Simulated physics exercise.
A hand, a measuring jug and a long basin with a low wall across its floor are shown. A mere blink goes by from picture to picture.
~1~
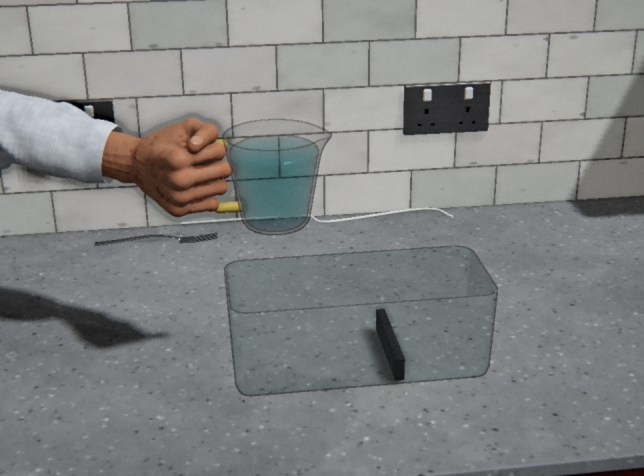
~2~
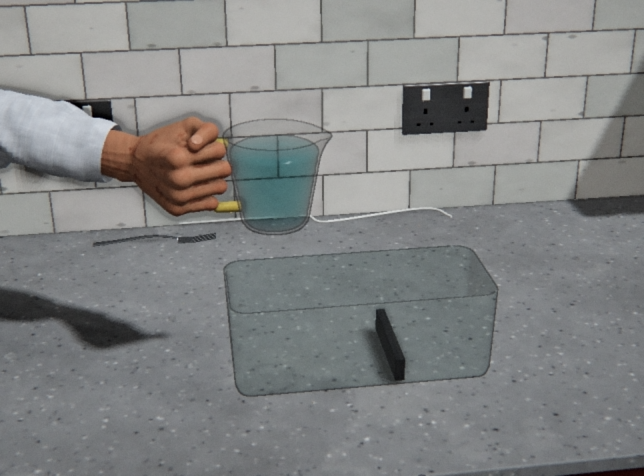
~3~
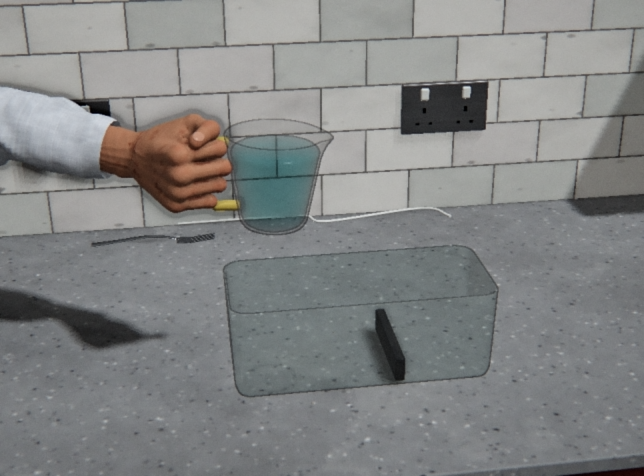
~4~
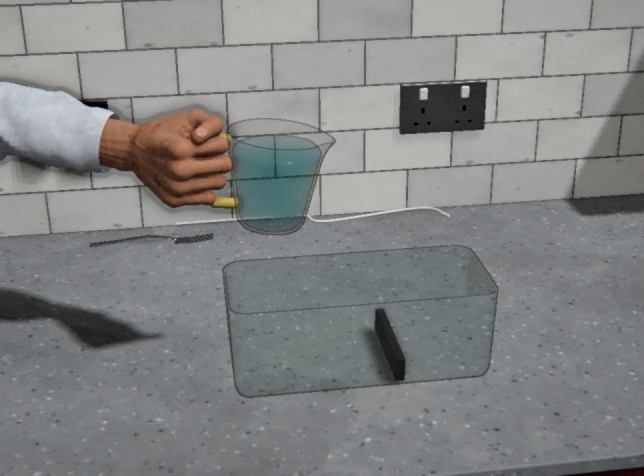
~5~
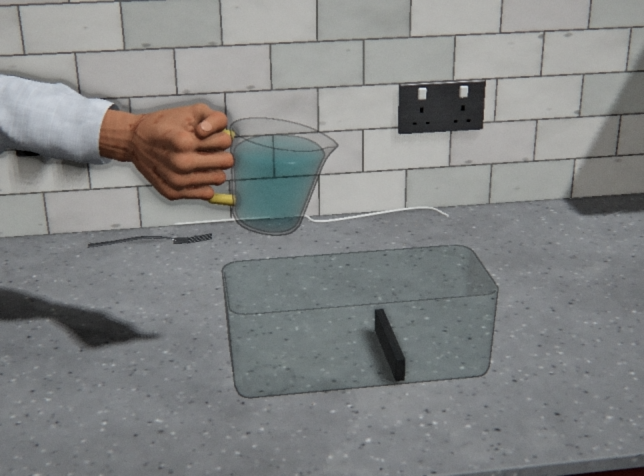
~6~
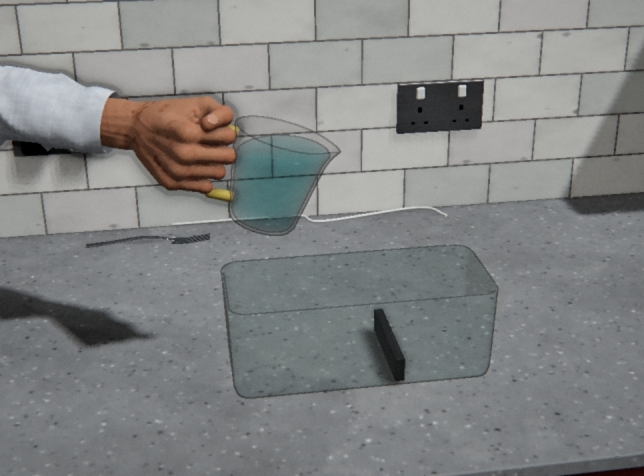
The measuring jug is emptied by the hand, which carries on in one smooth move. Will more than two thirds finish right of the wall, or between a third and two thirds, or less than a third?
Right of the wall there will be between a third and two thirds.
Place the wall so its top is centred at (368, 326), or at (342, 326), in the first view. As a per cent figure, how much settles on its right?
The first position gives around 80 percent, the second around 95 percent.
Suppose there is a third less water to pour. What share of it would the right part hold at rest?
Estimated share: Close to 20 per cent.
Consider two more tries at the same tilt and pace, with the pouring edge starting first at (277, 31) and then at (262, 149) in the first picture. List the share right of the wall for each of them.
About 10 % the first time, about 15 % the second.
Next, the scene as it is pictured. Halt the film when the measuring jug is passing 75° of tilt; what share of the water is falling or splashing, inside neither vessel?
Some 25 per cent.
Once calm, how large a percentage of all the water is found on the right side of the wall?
Close to 45 in a hundred.
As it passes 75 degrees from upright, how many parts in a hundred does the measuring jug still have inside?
I'd put it near 65 %.
A moment on, the measuring jug is tipped on its side and 64 per cent is still to pour, 3 is left of the wall and 9 right of it.
Next, the measuring jug is tipped right over and 11 per cent is still to pour, 32 is left of the wall and 42 right of it.
Then the measuring jug is tipped right over and 0 per cent is still to pour, 56 is left of the wall and 43 right of it.
Later the measuring jug is tipped right over and 0 per cent is still to pour, 56 is left of the wall and 43 right of it.
In the end 56 per cent lies left of the wall, 43 right of it and 1 outside.
